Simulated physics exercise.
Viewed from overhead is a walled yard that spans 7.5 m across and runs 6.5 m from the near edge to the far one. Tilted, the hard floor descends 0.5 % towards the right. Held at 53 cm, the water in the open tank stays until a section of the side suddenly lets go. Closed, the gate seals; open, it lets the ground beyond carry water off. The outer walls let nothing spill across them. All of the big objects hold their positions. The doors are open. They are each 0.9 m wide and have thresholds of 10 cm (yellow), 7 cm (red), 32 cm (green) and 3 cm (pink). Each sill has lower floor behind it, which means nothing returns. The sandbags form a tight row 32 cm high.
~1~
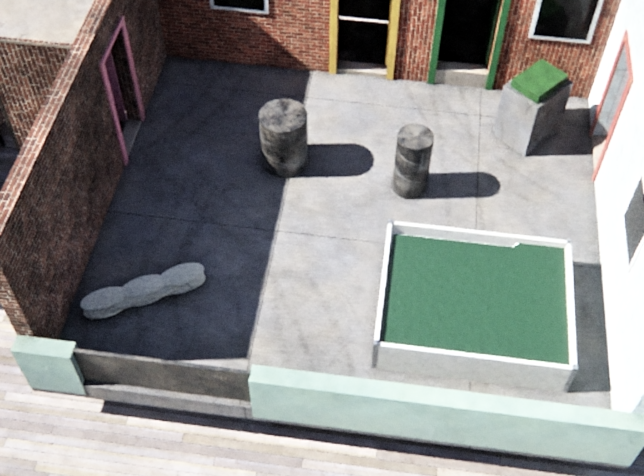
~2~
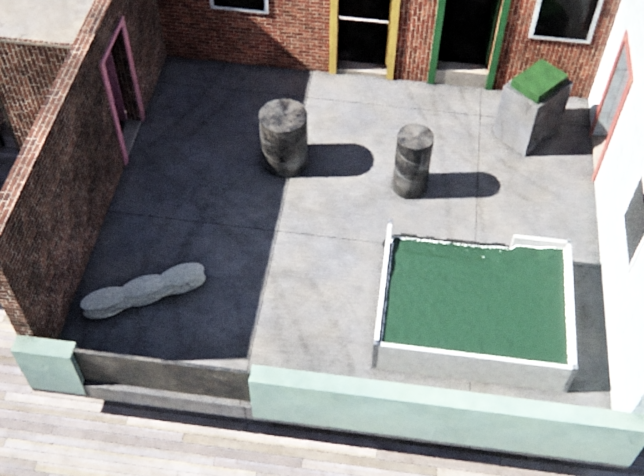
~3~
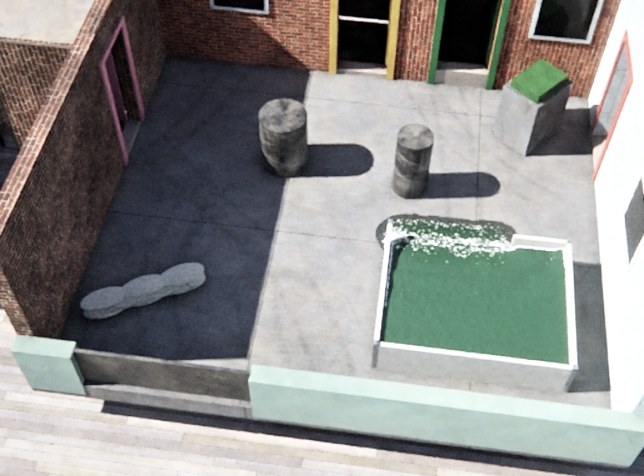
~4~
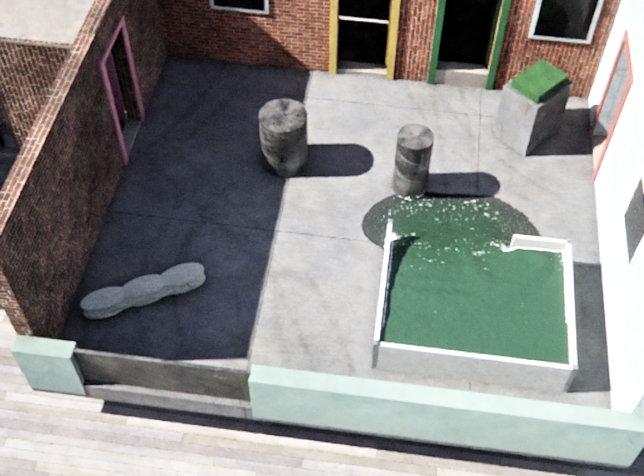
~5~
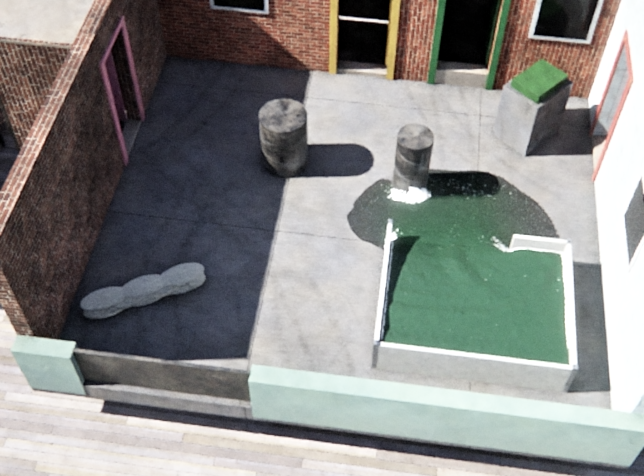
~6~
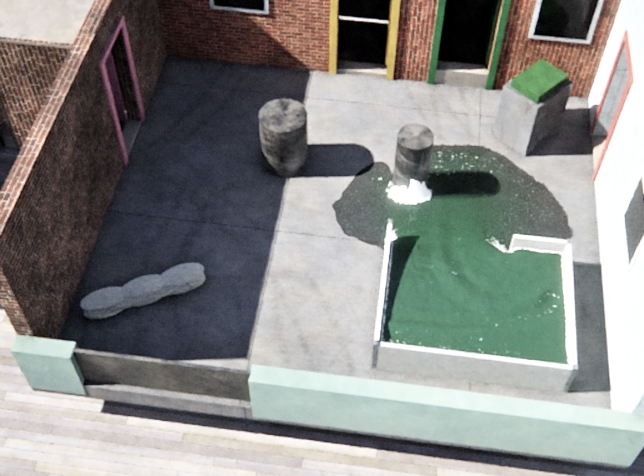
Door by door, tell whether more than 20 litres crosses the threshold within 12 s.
One by one: Yellow door: Under the set amount. Red door: Past the set amount. Green door: Under the set amount. Pink door: Past the set amount.
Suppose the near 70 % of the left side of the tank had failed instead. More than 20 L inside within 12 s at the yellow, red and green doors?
Result: Yellow limit not passed, red limit not passed, green limit not passed.
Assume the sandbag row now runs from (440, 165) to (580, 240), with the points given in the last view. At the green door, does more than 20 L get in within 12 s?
Measured against that limit, the green door comes out short of it.
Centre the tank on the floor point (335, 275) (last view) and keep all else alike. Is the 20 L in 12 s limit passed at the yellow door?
Then: Yellow past it.
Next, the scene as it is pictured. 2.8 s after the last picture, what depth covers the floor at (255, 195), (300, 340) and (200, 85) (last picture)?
Listed order: 4 / 0 / 1 cm.
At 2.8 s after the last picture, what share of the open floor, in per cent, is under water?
Covered: Roughly 50 per cent.
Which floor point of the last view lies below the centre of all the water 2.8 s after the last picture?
Around (433, 204) in the last picture.
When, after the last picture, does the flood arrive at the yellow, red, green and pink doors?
Yellow = 1.2 s, red = 0.8 s, green = 0.5 s, pink = 3.2 s.
Then, 0.7 s after the last picture water covers 25 % of the floor and is deepest (39 cm) near (414, 203); yellow door not reached, red door not reached, green door 22 cm at the sill, 0 L in, pink door not reached.
Then, 1.5 s after the last picture water covers 35 % of the floor and is deepest (32 cm) near (414, 203); yellow door 7 cm at the sill, 0 L in, red door 11 cm at the sill, 1 L in, green door 30 cm at the sill, 0 L in, pink door not reached.
Then, 2.8 s after the last picture water covers 50 % of the floor and is deepest (22 cm) near (559, 101); yellow door 9 cm at the sill, 0 L in, red door 16 cm at the sill, 49 L in, green door 21 cm at the sill, 1 L in, pink door not reached.
Then, 6.3 s after the last picture water covers 75 % of the floor and is deepest (14 cm) near (601, 424); yellow door 5 cm at the sill, 1 L in, red door 12 cm at the sill, 151 L in, green door 11 cm at the sill, 1 L in, pink door 6 cm at the sill, 24 L in.
Then, 11.3 s after the last picture water covers 95 % of the floor and is deepest (10 cm) near (602, 437); yellow door 4 cm at the sill, 1 L in, red door 6 cm at the sill, 167 L in, green door 6 cm at the sill, 1 L in, pink door 5 cm at the sill, 39 L in.
